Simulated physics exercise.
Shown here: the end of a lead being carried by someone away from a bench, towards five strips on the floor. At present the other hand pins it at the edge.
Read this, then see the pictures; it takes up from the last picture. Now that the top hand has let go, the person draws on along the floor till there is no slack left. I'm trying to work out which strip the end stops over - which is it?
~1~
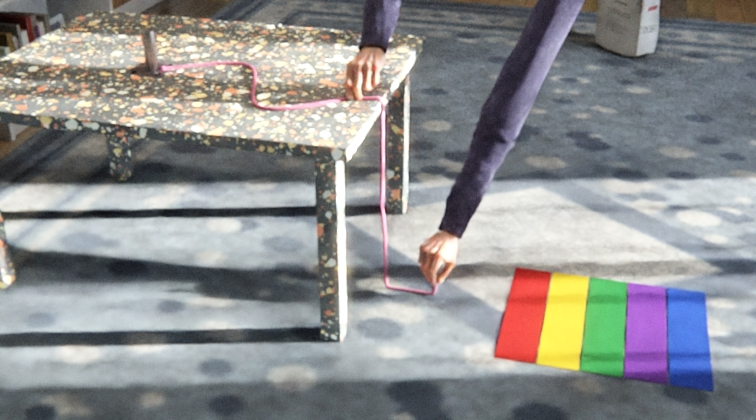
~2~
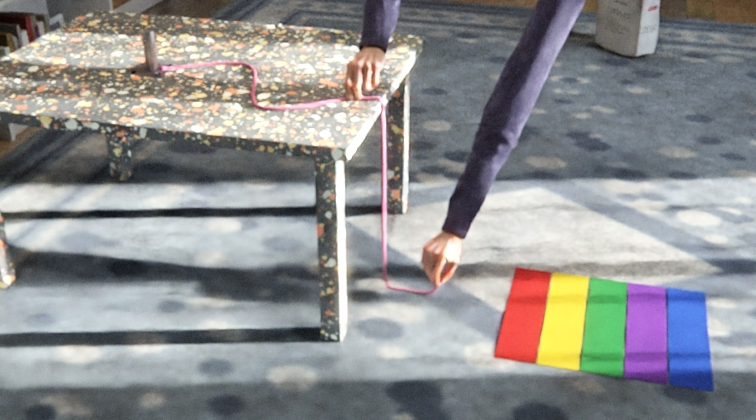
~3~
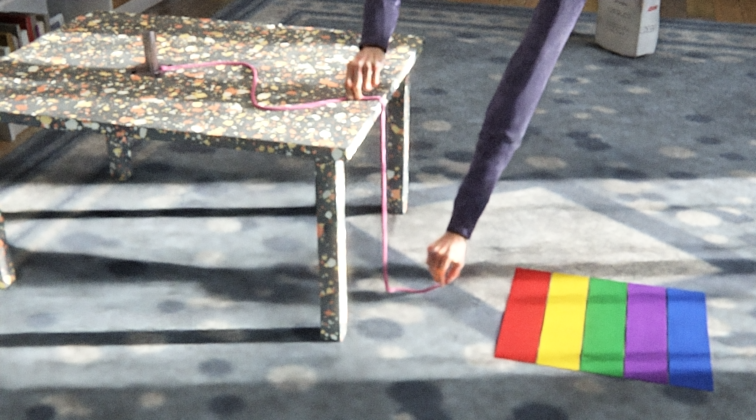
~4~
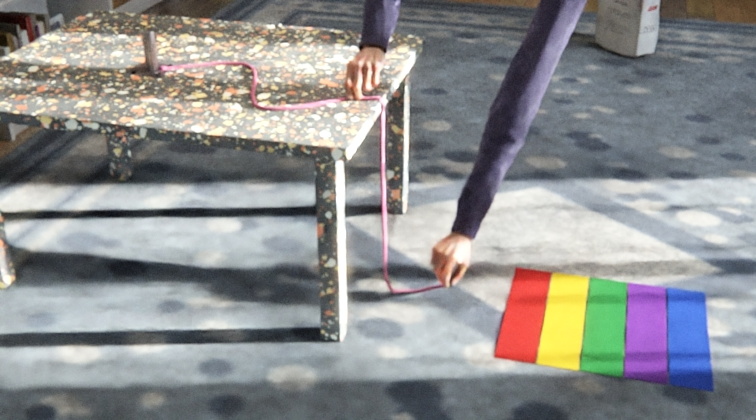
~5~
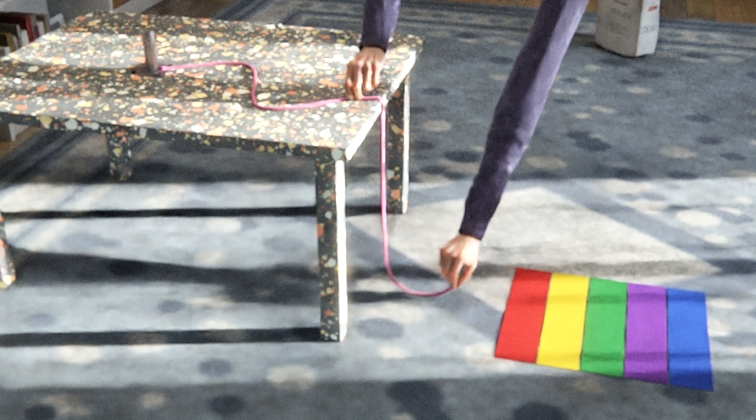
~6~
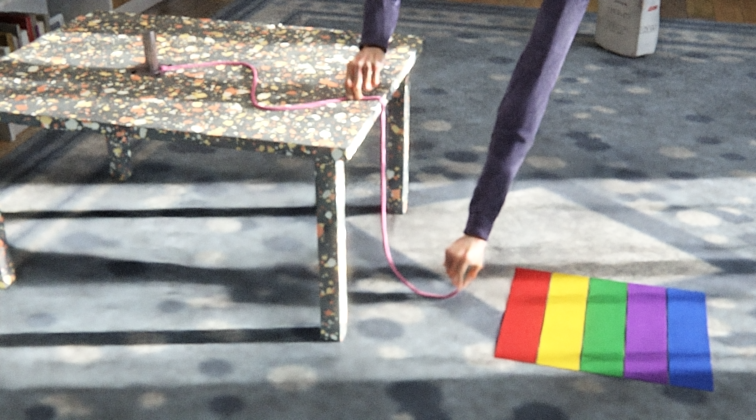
It stops over the blue one.
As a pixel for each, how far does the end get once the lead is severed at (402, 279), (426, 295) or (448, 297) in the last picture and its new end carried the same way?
Approximate pixels, cut by cut: (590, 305); (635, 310); (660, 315).
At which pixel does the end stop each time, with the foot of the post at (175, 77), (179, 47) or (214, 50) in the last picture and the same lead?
In that order: (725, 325), (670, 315) and (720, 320).
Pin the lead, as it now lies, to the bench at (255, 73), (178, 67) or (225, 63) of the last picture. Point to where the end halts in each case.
(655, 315), (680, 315), (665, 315).
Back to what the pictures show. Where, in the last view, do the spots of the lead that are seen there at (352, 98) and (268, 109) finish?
They go to (434, 140) and to (361, 97).
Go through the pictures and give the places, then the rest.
In the first picture, end (436, 282); red (518, 342); yellow (560, 349); green (602, 355); purple (646, 362); blue (691, 369).
In the second picture, end (439, 282); lead through (205, 65) (255, 80) (285, 109) (378, 100) (384, 187) (385, 271).
In the third picture, end (444, 283).
In the fourth picture, end (449, 284); lead through (205, 65) (255, 80) (285, 109) (378, 100) (383, 187) (386, 272).
In the fifth picture, end (457, 285).
In the sixth picture, end (462, 286); lead through (205, 65) (255, 80) (285, 109) (378, 100) (383, 187) (395, 270).
Soon after, end near (607, 306); over green.
After that, end near (659, 313); over purple.
At the stop, end near (688, 317); over blue. Over blue.
